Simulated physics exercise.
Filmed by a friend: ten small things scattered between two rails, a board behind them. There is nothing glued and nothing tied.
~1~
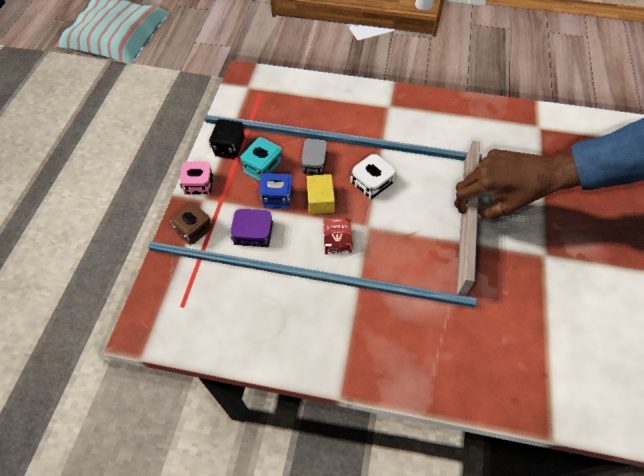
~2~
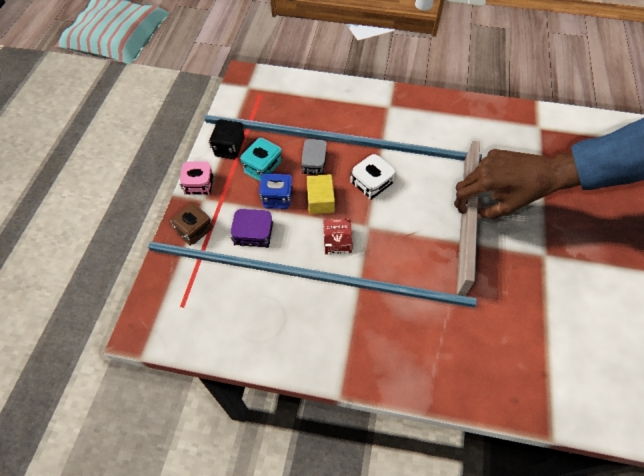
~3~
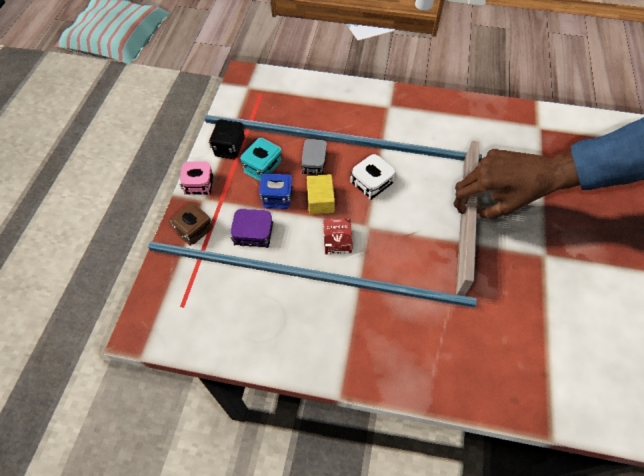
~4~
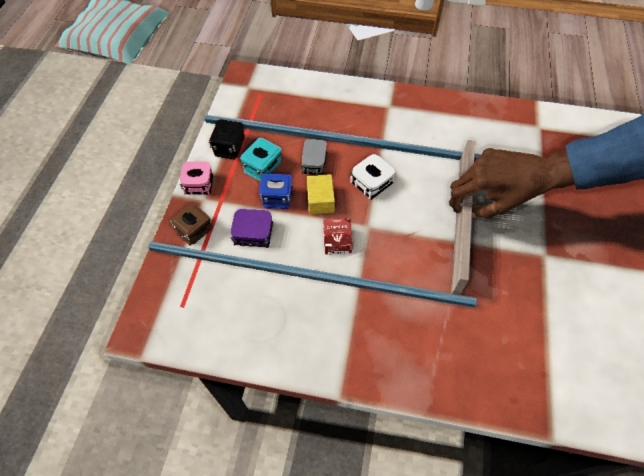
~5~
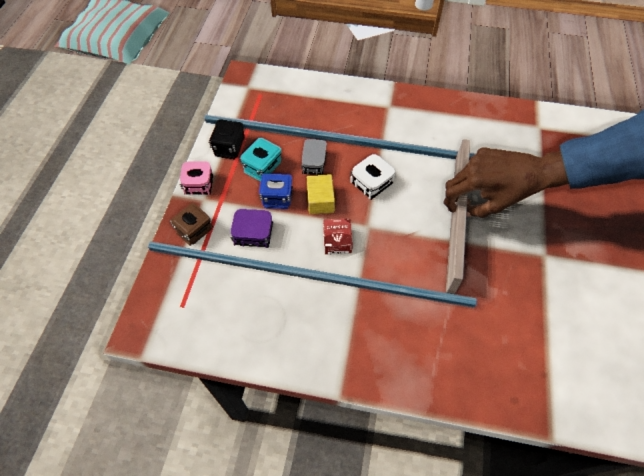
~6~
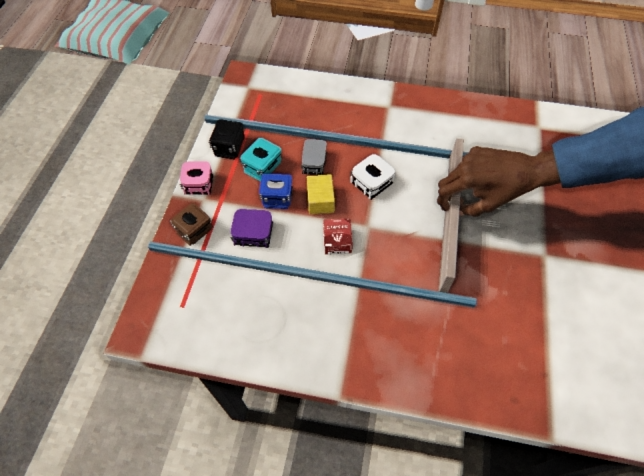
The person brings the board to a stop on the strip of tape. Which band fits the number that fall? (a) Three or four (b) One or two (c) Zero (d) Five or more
Answer: A.
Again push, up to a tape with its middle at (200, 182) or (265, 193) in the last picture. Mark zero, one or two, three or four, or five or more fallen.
Going place by place, the count is five or more; none at all.
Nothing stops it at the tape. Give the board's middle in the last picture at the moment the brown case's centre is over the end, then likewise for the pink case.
About (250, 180), and about (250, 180) for the other.
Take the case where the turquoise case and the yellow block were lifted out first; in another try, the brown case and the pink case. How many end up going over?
First 1, then 2.
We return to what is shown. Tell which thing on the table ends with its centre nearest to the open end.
Ending up nearest is the turquoise case.
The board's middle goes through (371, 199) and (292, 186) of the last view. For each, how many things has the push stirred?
First 1 and then 8.
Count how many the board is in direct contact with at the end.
It touches 3.
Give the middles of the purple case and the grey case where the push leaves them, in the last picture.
About (168, 212), and the other about (214, 134).
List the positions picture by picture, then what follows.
In the first picture, pink case (197, 178); brown case (193, 225); black case (228, 139); board (469, 214); tape (227, 186).
In the second picture, brown case (193, 225); board (469, 214).
In the third picture, black case (228, 139); red box (338, 237).
In the fourth picture, pink case (197, 178); purple case (252, 228).
In the fifth picture, brown case (193, 225); white case (373, 177).
In the sixth picture, pink case (197, 178); brown case (193, 225); black case (228, 139); board (452, 212); tape (227, 186).
A little later, none off yet; pink case at rest near (197, 178); brown case at rest near (193, 225); black case at rest near (228, 139).
When it is over, the number that fall off is three or four; down, black case, brown case and pink case.
